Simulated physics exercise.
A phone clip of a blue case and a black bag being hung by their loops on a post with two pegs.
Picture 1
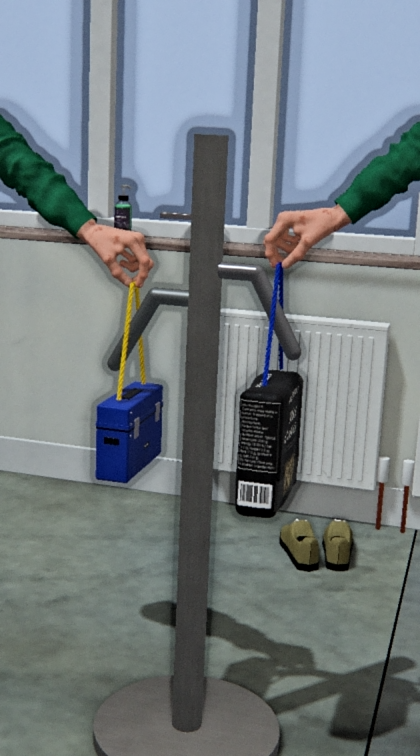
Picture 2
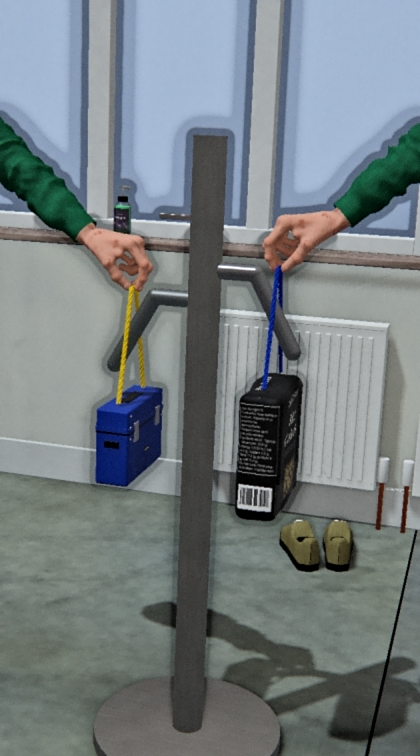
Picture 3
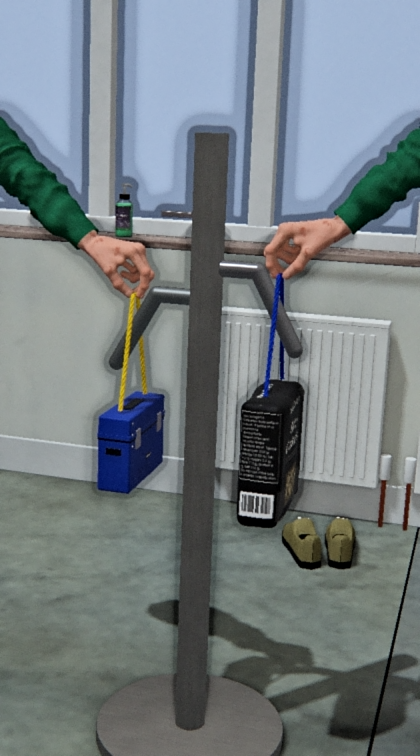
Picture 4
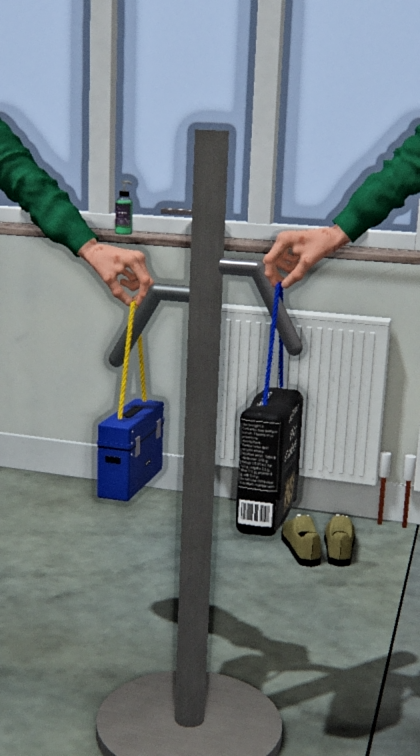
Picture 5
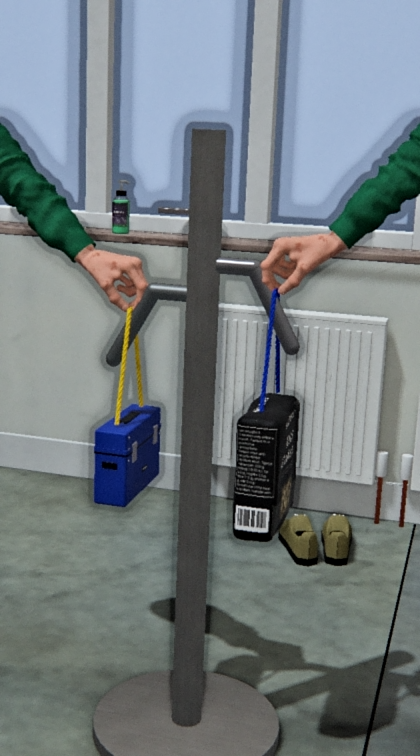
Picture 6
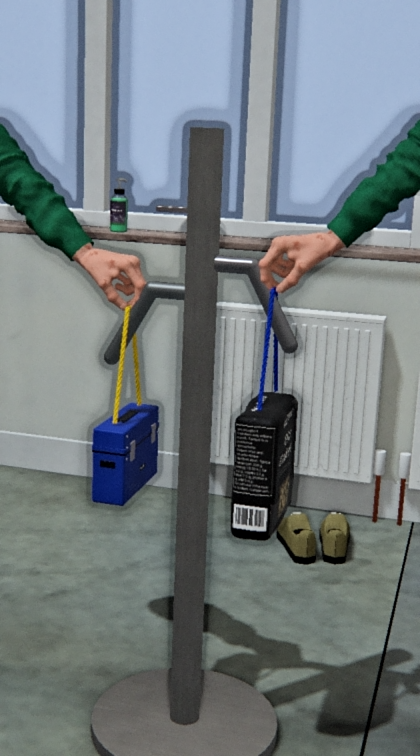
Two green-sleeved arms lower a blue case and a black bag slightly beside a grey post, seen from the front in a room with windows and a white radiator. The case hangs from a yellow loop at left, the bag from a blue loop at right, near down-sloping pegs and olive shoes. Both sink slowly together, then nearly level off, drifting slightly left as the view shifts faintly.
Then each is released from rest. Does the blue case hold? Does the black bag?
The blue case comes down, the black bag slips off its peg.
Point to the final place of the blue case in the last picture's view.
Near (122, 685).
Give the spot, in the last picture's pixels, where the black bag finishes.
Close to (249, 686).
Then, 0.24 s past the final frame, blue case falling near (125, 524); black bag falling near (260, 539).
Then, 0.44 s past the final frame, blue case on the floor near (121, 684); black bag on the floor near (247, 685).
Then, 0.76 s past the final frame, blue case on the floor near (122, 685); black bag on the floor near (257, 687).
When it is over, blue case on the floor near (122, 685); black bag on the floor near (249, 686). The blue case slips off its peg and the black bag drops to the floor.
